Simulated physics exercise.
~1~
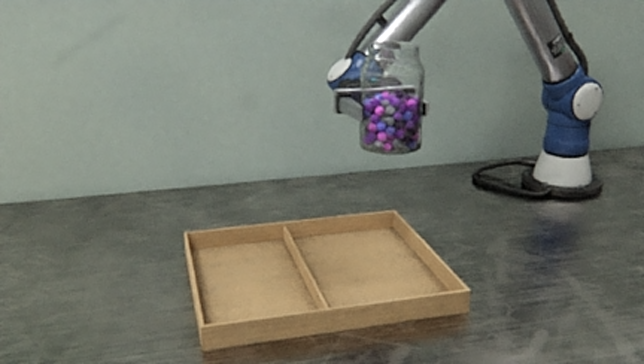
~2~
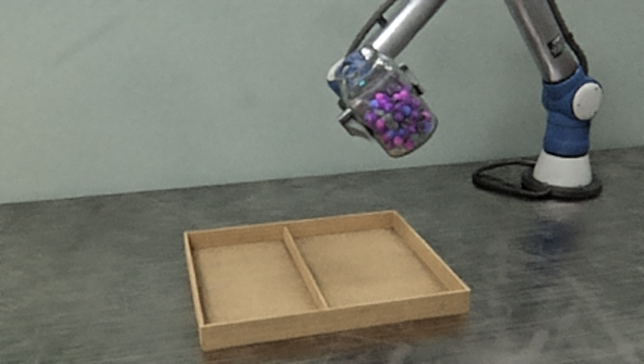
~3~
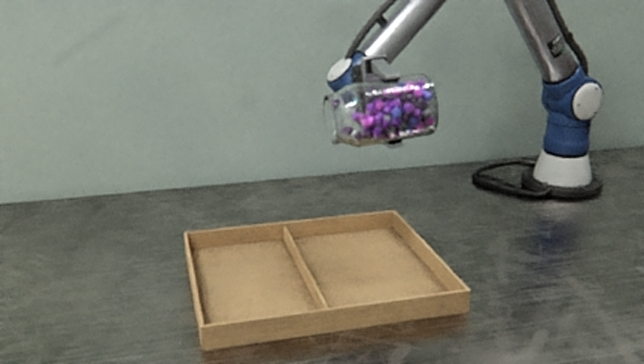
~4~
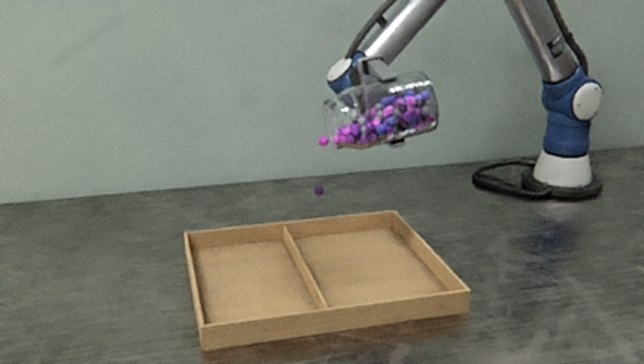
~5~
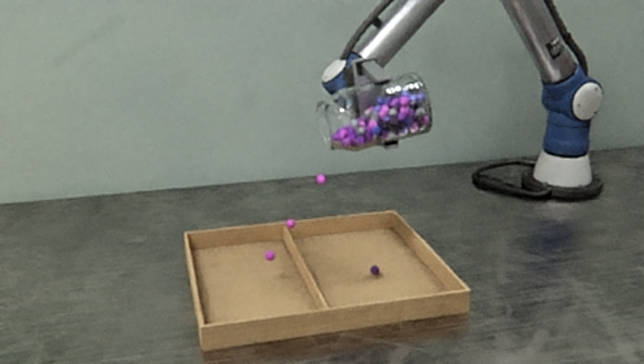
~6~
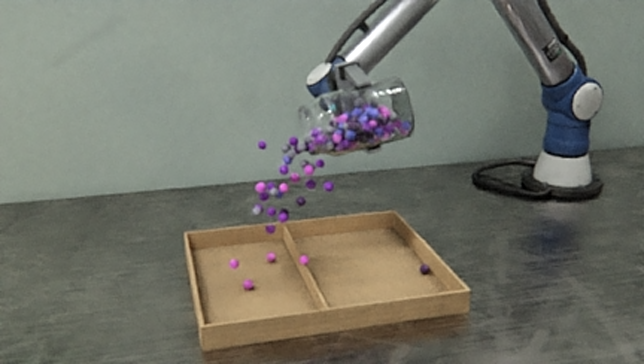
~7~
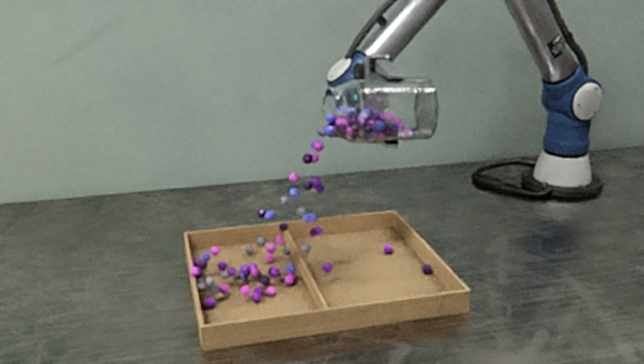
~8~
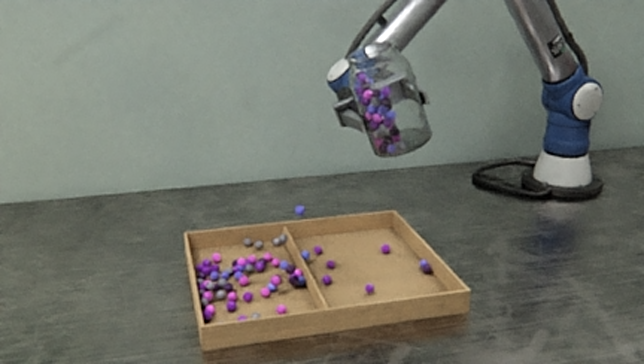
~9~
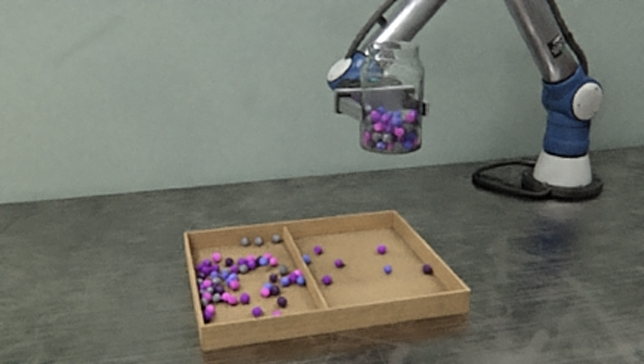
A robot arm with blue joints holds a clear jar of pink, purple, blue and grey balls above a dark tabletop, seen from slightly above against a pale green wall. Below it sits a shallow brown tray split by a divider. The arm tips the jar leftward onto its side, and a few balls drop out. It shifts left as a thick stream falls, mostly into the left compartment, then moves back right while still pouring. Finally the jar turns upright, still partly full, with many balls scattered in the left compartment and a few in the right.
